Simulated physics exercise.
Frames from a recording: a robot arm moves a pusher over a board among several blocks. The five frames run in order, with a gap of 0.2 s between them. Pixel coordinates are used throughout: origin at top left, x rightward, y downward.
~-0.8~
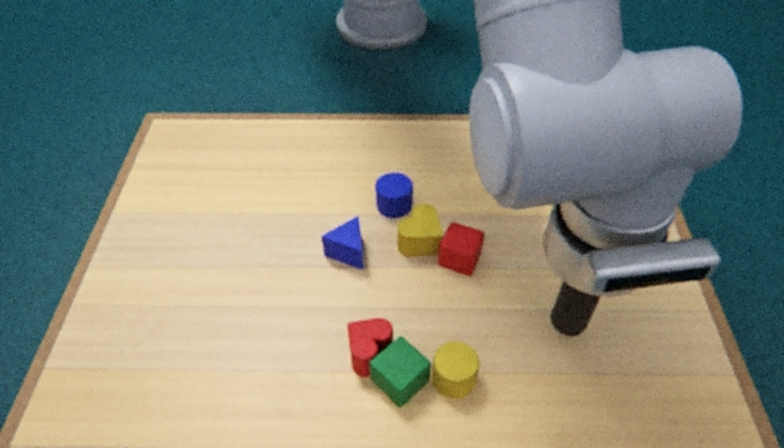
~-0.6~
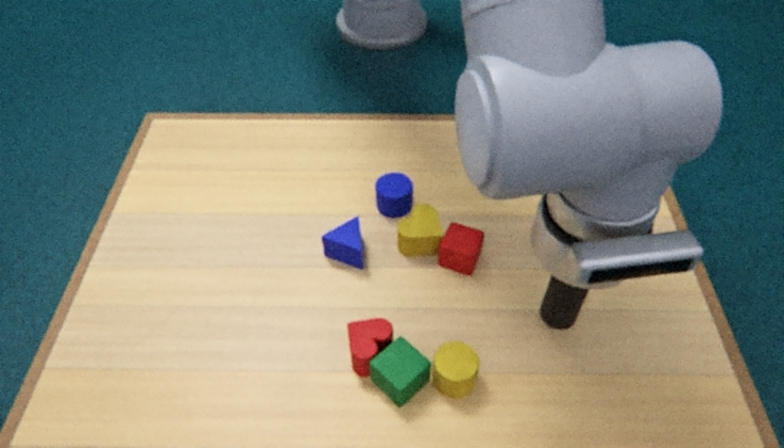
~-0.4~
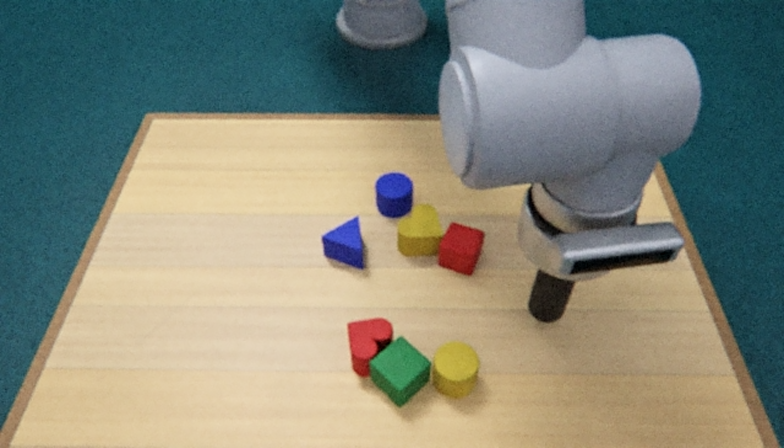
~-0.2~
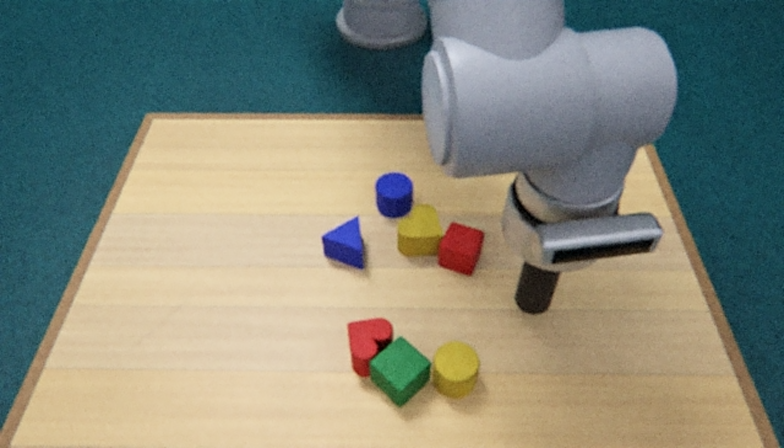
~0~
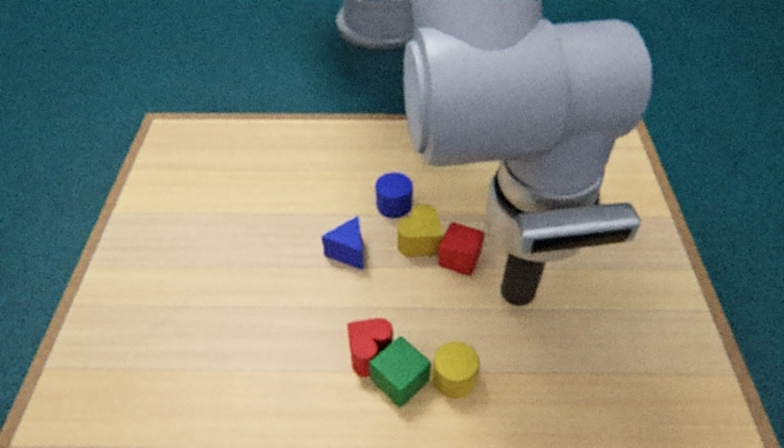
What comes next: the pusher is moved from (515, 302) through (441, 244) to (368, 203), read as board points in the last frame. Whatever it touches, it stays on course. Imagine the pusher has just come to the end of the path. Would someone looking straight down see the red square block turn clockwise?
Yes
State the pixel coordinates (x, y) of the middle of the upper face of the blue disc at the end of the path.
Final place: (365, 159).
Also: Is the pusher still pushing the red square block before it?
No, that is not how it ends up.
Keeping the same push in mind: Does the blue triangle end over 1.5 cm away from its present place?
No, it doesn't check out.
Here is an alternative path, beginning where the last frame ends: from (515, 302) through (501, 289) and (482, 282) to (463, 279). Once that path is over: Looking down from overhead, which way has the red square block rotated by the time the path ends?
Clockwise rotation.
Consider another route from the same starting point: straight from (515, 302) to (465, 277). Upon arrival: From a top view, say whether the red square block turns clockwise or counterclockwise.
From above, the red square block will be seen to turn clockwise.
What follows on the original path. One third of the way, pusher (466, 251); blue disc (388, 180); yellow heart-shaped block (400, 210), turned 20° anticlockwise; red square block (442, 221), turned 15° clockwise.
Two thirds of the way, pusher (417, 218); blue disc (374, 170); yellow heart-shaped block (378, 199), turned 95° anticlockwise; red square block (410, 185), turned 55° clockwise.
At the end, pusher (368, 193); blue triangle unmoved; blue disc (365, 159); yellow heart-shaped block (336, 192), turned 115° anticlockwise; red square block (405, 172), turned 95° clockwise.
